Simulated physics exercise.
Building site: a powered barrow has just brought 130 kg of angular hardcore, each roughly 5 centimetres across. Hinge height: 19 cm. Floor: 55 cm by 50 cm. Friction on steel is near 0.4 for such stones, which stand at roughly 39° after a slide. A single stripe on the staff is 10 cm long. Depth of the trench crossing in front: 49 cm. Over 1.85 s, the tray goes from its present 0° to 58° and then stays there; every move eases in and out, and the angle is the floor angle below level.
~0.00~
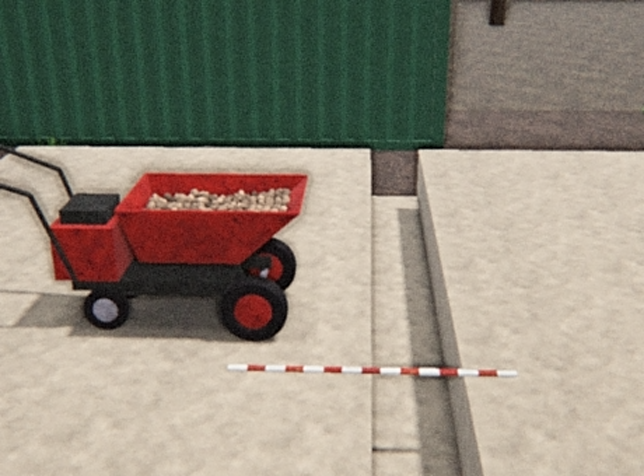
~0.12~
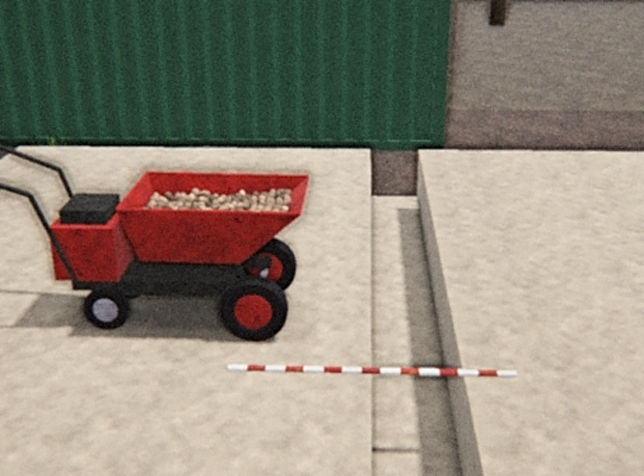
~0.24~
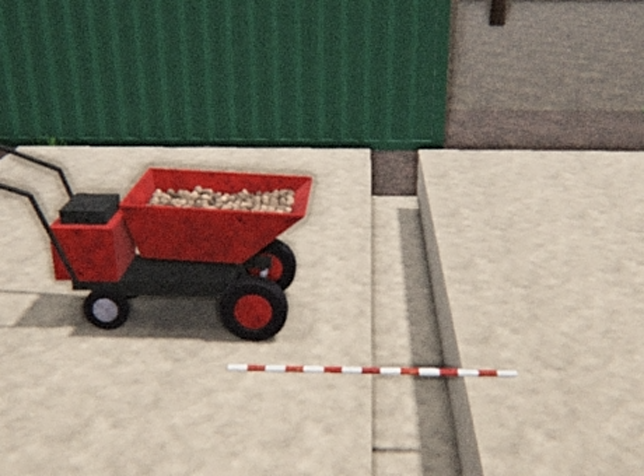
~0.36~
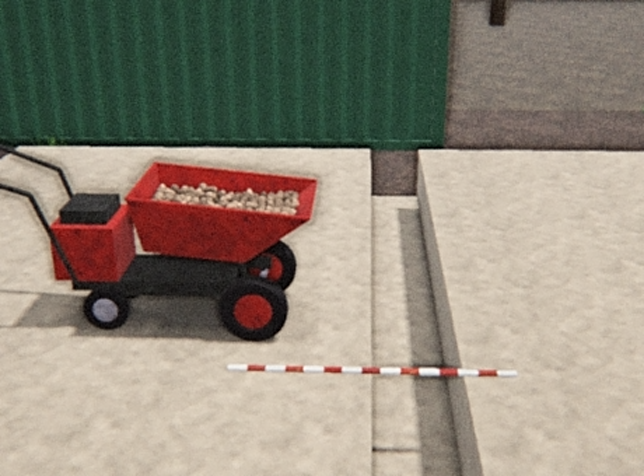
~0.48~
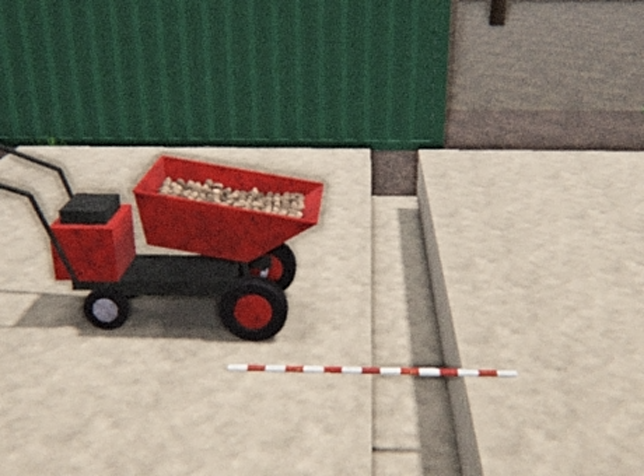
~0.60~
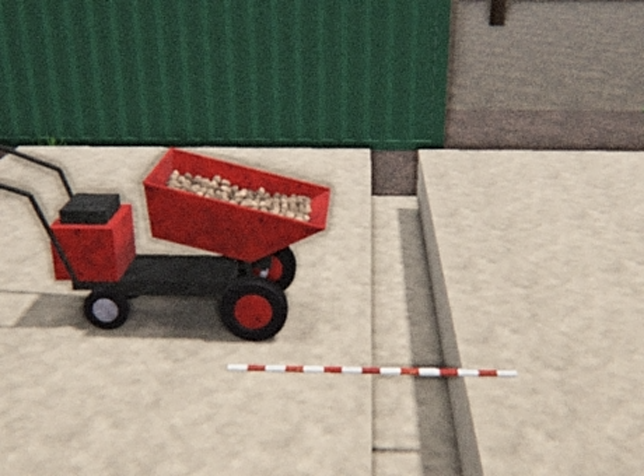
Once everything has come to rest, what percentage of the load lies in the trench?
58 %.
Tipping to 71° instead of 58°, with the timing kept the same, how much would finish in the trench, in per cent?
It comes out at about 100 percent.
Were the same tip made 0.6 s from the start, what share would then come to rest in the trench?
Something close to 70 per cent.
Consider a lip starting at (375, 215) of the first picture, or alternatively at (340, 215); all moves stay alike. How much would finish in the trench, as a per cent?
Close to 35 percent in the first case, 55 percent in the second.
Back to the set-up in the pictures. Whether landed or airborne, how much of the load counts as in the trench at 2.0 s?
Roughly 5% by that time.
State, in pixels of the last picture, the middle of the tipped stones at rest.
I'd point to around (406, 385).
After 1.4 s the floor is at 49°; 100 % in the tray; the foremost stones are at (348, 264).
After 2.0 s the floor is at 58°; 97 % in the tray, 3 % in the trench; the foremost stones are at (389, 314).
After 2.3 s the floor is at 58°; 78 % in the tray, 21 % in the trench; the foremost stones are at (424, 374).
After 4.2 s the floor is at 58°; 42 % in the tray, 58 % in the trench; the foremost stones are at (447, 398).
